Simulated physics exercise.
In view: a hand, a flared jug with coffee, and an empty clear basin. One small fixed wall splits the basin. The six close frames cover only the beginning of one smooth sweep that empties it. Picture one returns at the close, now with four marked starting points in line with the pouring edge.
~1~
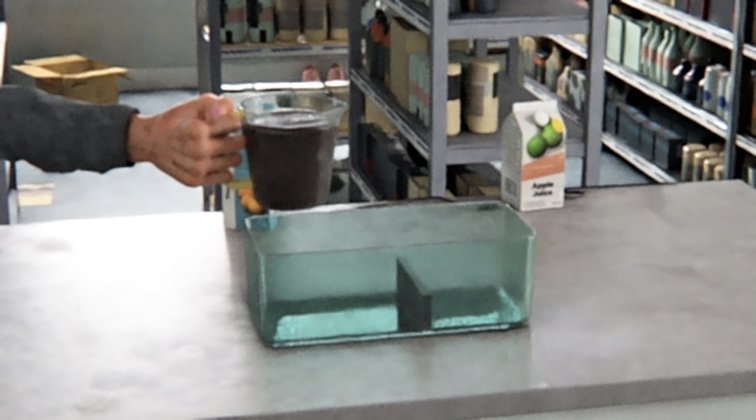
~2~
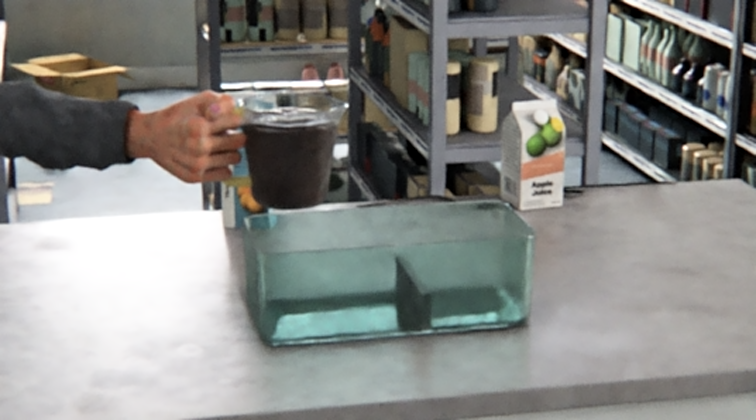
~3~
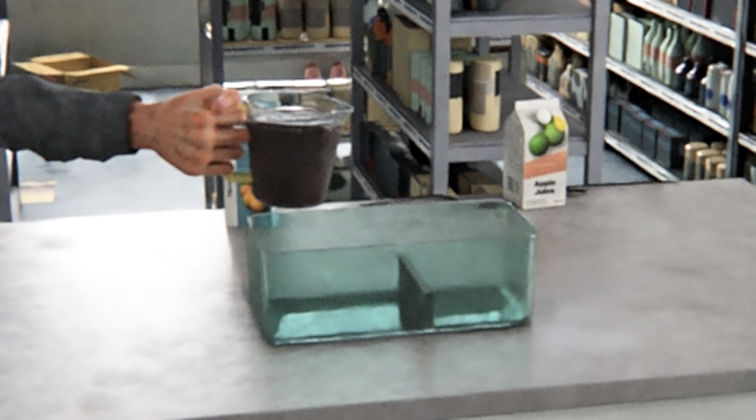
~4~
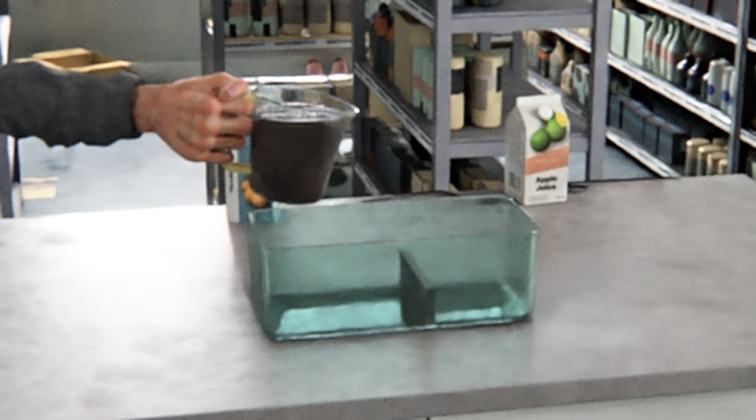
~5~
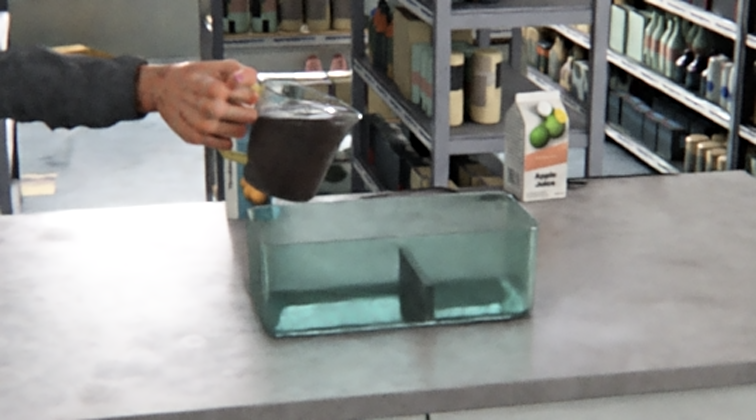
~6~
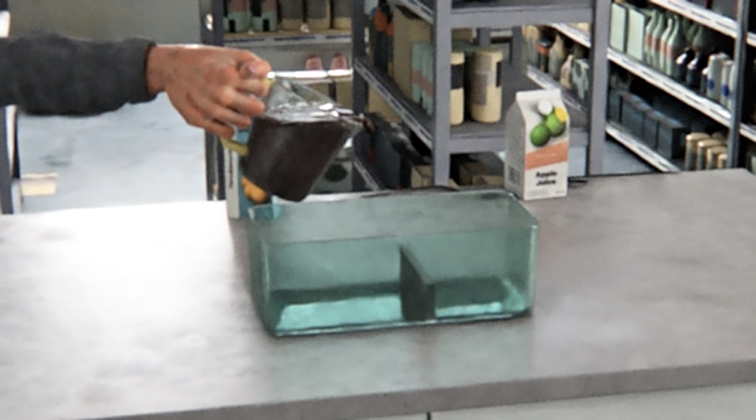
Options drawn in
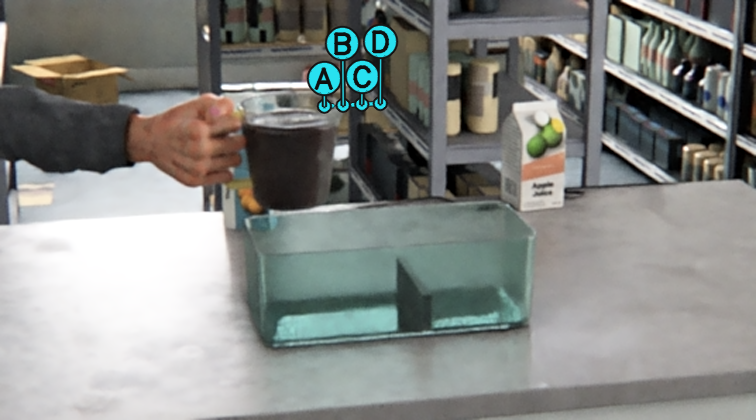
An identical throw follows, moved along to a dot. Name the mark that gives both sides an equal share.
It is C.
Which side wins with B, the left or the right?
More ends on the left.
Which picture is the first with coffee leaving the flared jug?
Picture 6.
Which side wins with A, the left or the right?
More ends on the left.
In cyan, A at (324, 106); B at (343, 105); C at (361, 104); D at (380, 103).
With A, about 95 % ends left of the wall and 4 % right of it.
With B, about 82 % ends left of the wall and 17 % right of it.
With C, about 48 % ends left of the wall and 52 % right of it.
With D, about 18 % ends left of the wall and 81 % right of it.
